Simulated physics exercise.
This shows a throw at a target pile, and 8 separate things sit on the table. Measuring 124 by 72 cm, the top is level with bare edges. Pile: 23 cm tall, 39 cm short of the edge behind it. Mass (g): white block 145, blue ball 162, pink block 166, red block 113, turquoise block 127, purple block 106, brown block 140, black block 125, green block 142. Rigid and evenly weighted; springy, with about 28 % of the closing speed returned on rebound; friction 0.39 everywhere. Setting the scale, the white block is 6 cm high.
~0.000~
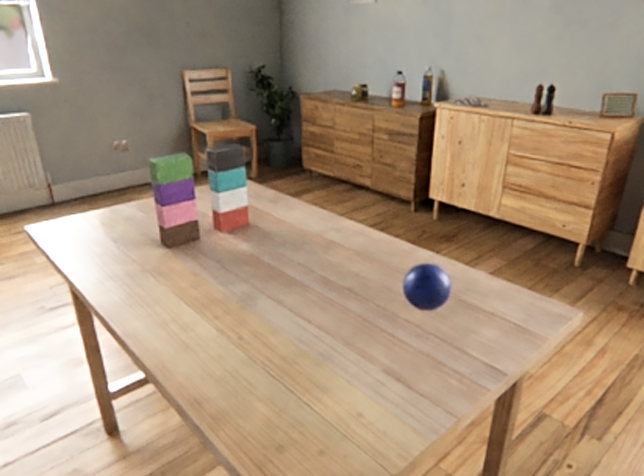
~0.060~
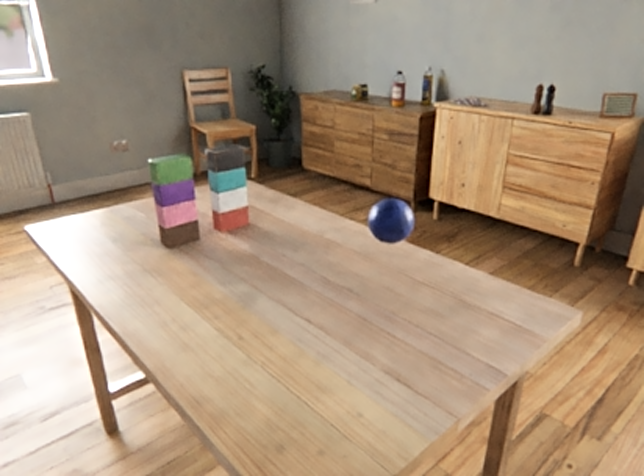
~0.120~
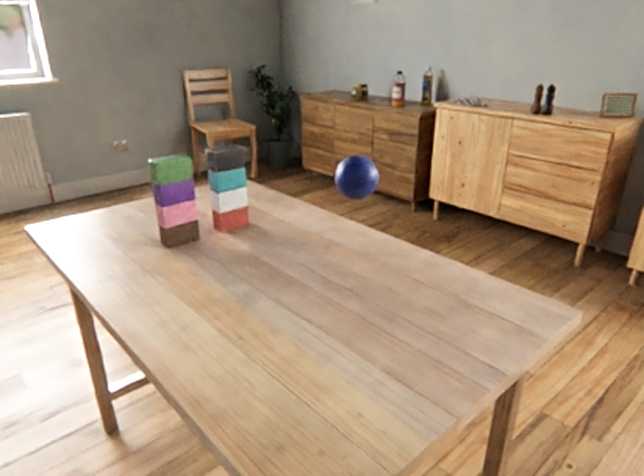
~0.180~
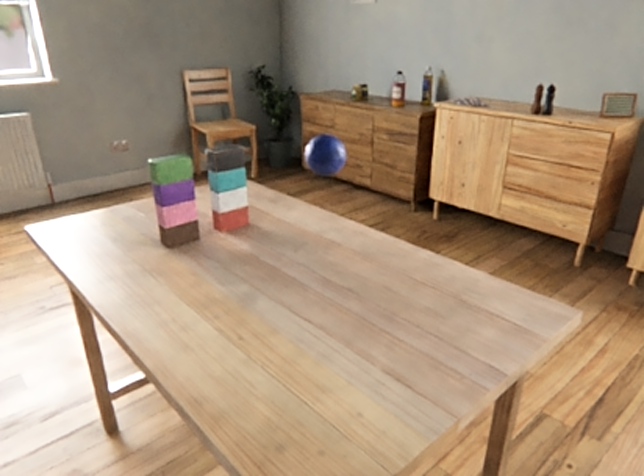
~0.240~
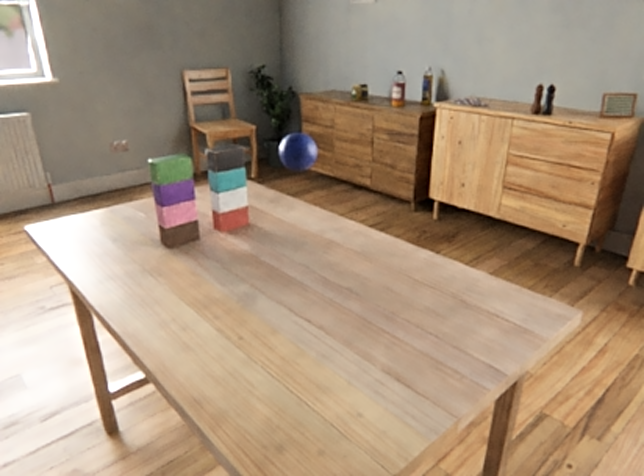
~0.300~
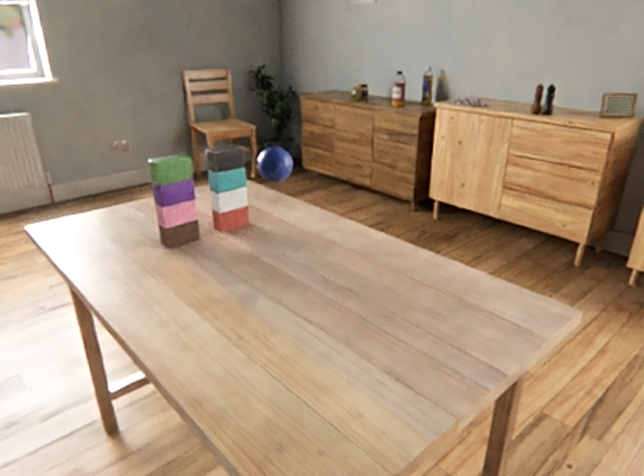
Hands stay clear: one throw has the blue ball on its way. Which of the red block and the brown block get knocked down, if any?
My prediction: The red block is left on its base. The brown block is left on its base.
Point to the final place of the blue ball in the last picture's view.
End position: Roughly (259, 221).
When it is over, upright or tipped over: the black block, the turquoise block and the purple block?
Here's how it ends: The black block comes down, the turquoise block comes down, and the purple block never goes down.
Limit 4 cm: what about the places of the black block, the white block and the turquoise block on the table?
Black block: Is displaced; white block: Is displaced; turquoise block: Is displaced.
By 0.50 s, blue ball near (245, 217); red block 4 cm from its spot near (224, 214); white block tilted 9°; turquoise block tilted 9°.
By 1.10 s, blue ball near (248, 218); red block 4 cm from its spot near (223, 214); black block on its side; turquoise block on its side.
By 1.20 s, blue ball near (251, 218); red block 4 cm from its spot near (223, 214); turquoise block upside down; black block upside down.
By 1.30 s, blue ball near (253, 219); red block 4 cm from its spot near (223, 214); turquoise block upside down; black block on its side.
When it is over (2.0 s), lying over on the table, white block, turquoise block and black block; the other 5 within 4 cm of the start. End places, in pixels of the last picture, red block near (223, 214), brown block near (180, 232).
